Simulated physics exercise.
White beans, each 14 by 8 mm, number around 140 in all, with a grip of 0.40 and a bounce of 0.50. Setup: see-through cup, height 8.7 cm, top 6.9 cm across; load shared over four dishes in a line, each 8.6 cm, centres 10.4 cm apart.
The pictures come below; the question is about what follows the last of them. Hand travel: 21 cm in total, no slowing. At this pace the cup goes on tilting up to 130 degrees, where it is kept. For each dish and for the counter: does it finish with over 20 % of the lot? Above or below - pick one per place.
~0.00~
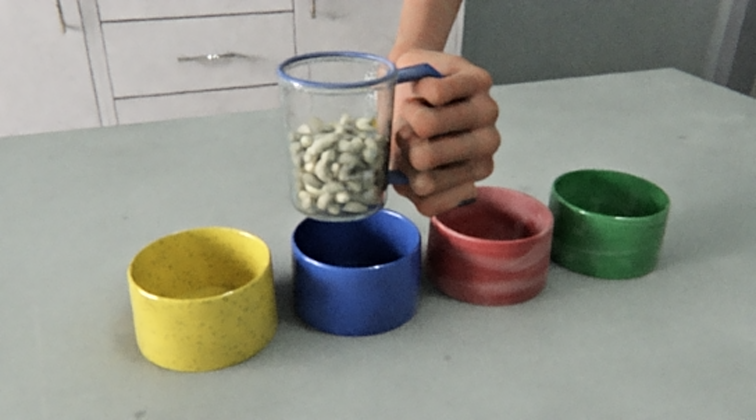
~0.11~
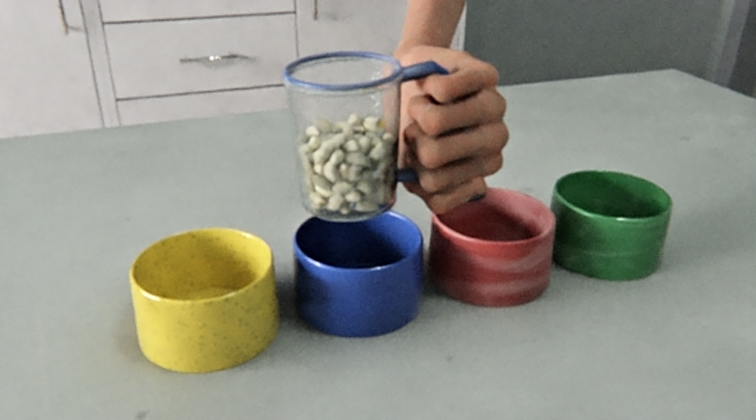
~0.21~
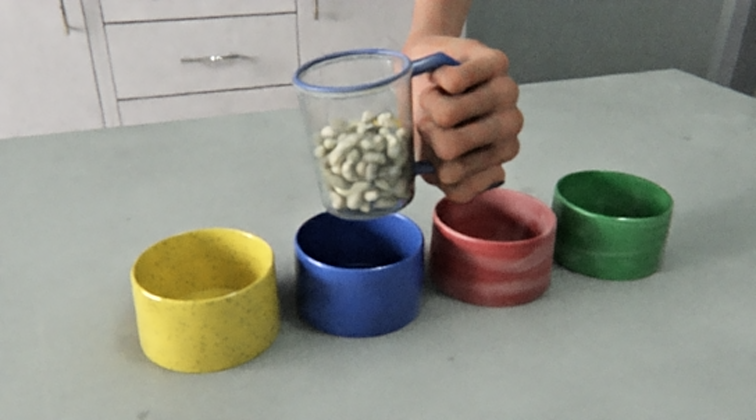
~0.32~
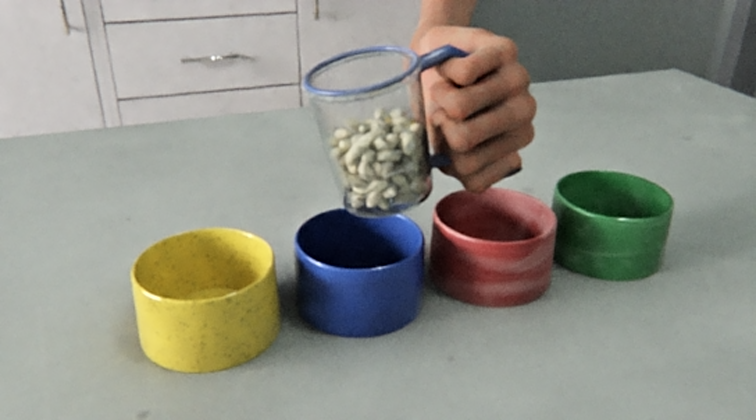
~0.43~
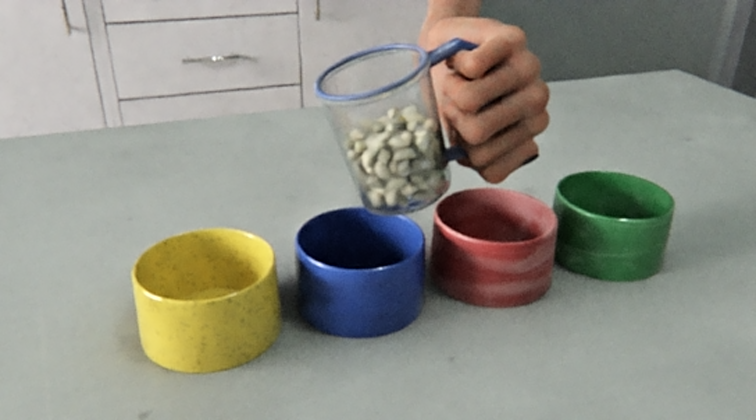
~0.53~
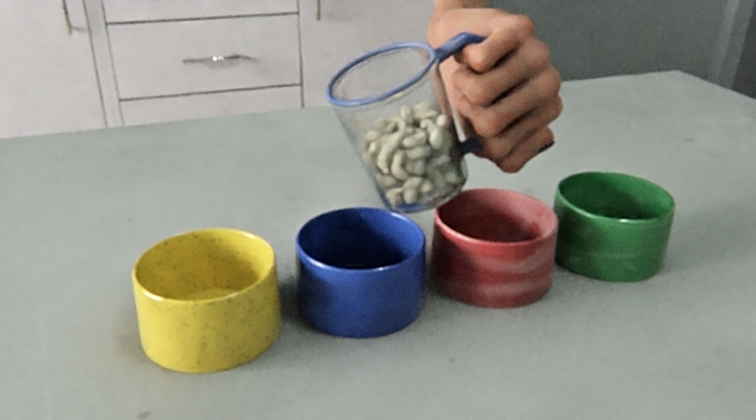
Red: Above; blue: Below; green: Below; yellow: Below; counter: Above.
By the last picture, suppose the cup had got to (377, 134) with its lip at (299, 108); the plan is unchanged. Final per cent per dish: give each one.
Red 10; blue 50; green 0; yellow 0.
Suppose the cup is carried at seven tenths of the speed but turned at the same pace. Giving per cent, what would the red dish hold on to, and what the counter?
Shares: Red 90, counter 10.
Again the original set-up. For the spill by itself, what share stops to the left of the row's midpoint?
It's close to 0 in a hundred.
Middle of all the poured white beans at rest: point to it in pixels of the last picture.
I'd say roughly (524, 255).
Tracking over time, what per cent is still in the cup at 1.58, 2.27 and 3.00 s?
It goes roughly like this: 100, 90, 0 per cent.
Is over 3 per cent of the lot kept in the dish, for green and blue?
Well, green gets a tick and blue gets a cross.
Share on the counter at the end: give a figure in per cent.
About 50 %.
After 1.58 s, tilt 72 degrees; cup holds 100 %.
Then, at 2.27 s, tilt 105 degrees; cup holds 90 %, red 10 %.
Then, at 3.00 s, tilt 130 degrees; cup holds 0 %, red 40 %, green 10 %.
By 4.0 s all is still; red 40 %, blue 0 %, green 10 %, yellow 0 %, counter 50 %.
